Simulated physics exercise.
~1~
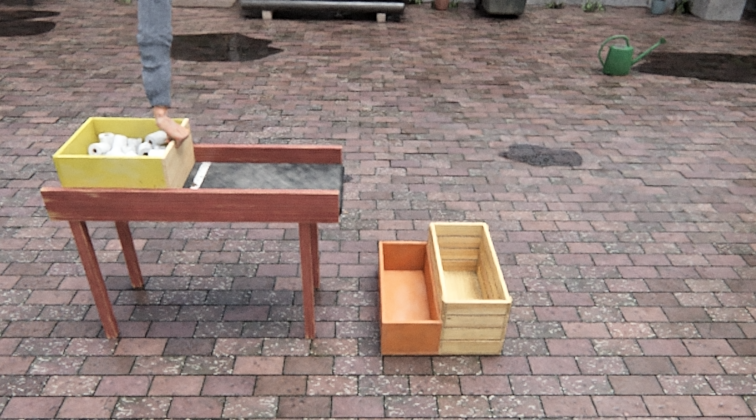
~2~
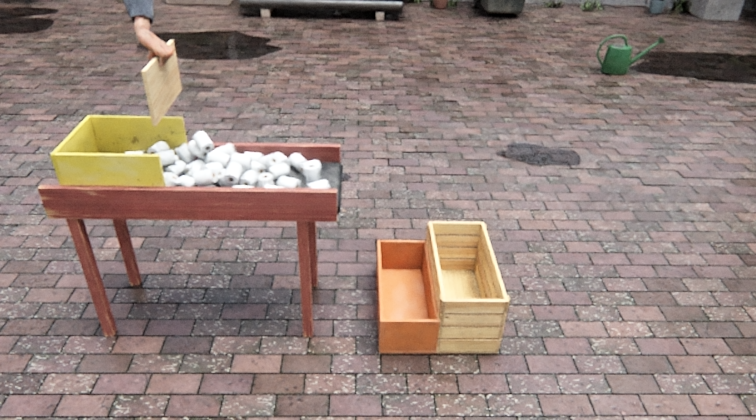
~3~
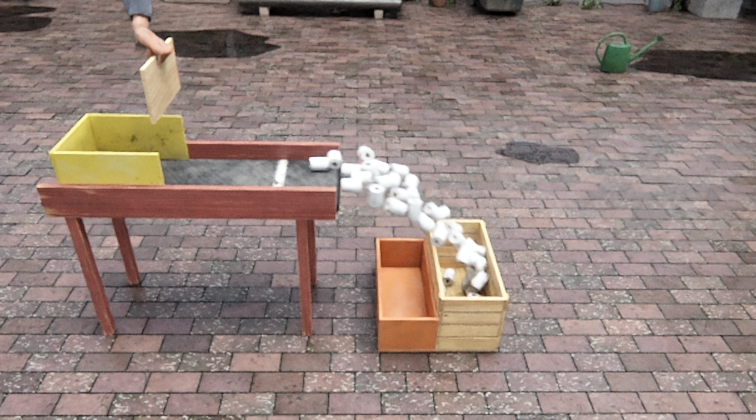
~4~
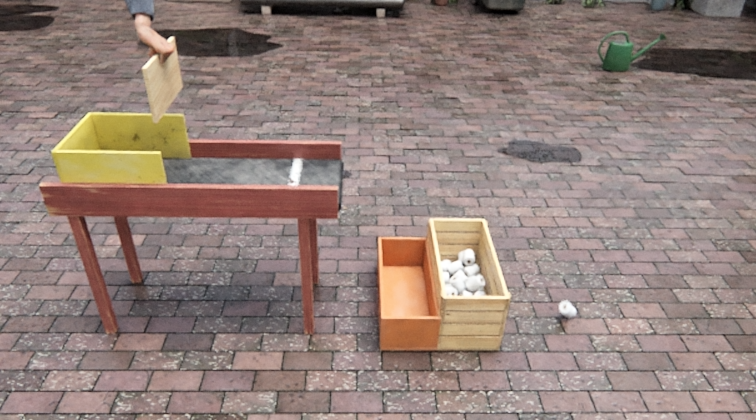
On a brick-paved yard, a hand lifted the wooden gate of a yellow pen, and white paper rolls streamed right along a dark belt and flew off its end, nearly all landing in the wooden tote, while one ended on the ground beyond it.
